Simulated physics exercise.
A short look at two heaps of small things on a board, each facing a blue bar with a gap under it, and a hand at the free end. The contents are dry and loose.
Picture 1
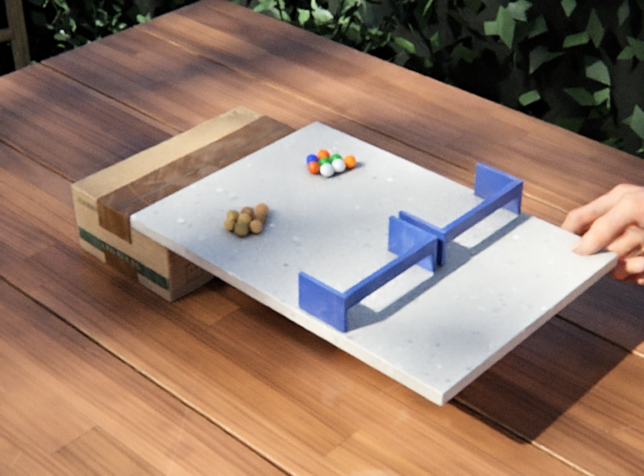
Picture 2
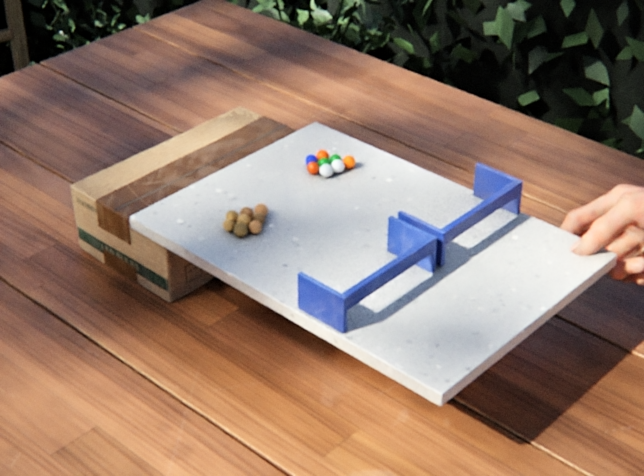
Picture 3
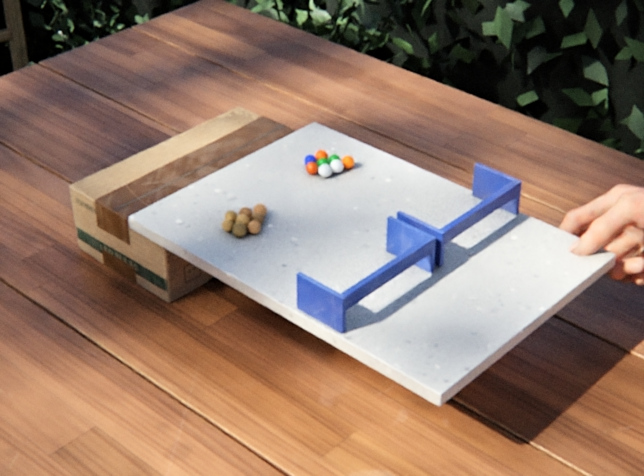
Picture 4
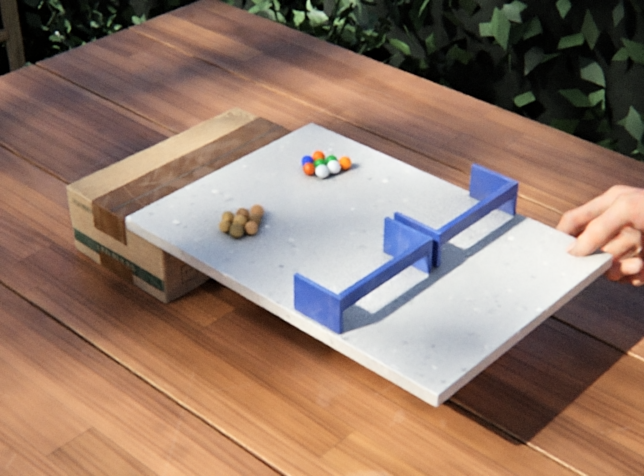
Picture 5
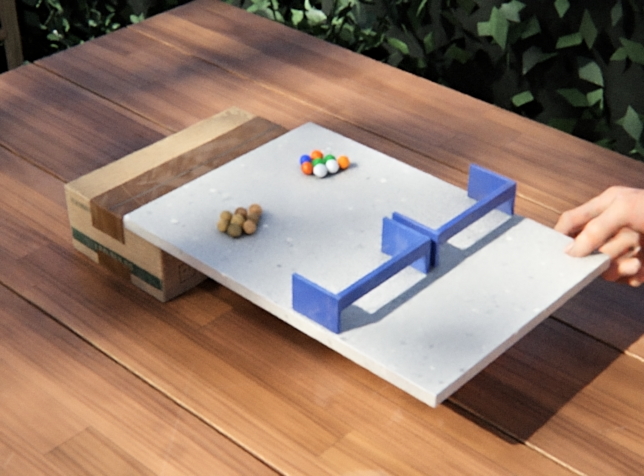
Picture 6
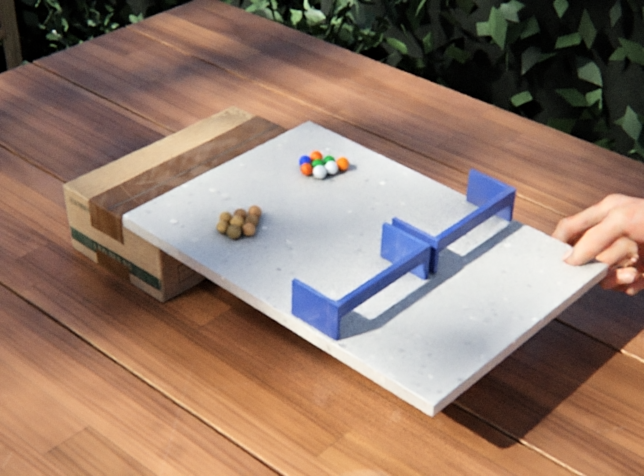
At first, a hand at the right holds the free end of a pale board whose other end rests on a cardboard box, with brown balls and colourful balls heaped before two blue bars. Then the hand lowers that end very slightly, while both heaps stay in place on the board.
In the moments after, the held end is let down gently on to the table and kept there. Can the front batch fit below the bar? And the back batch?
In the end the front batch gets through the slot, and the back batch gets through the slot.
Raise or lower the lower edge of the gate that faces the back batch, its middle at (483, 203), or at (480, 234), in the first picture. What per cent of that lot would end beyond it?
Roughly 100 per cent, and 0 per cent.
Then, 0.27 s past the last view, board sloping at 9°; front batch on its way down; back batch on its way down.
Then, 0.55 s past the last view, board resting at 13°; front batch on its way down; back batch on its way down.
Then, 0.89 s past the last view, board resting at 14°; front batch all past its gate; back batch all past its gate.
Finally, board resting at 14°; front batch all past its gate; back batch all past its gate.
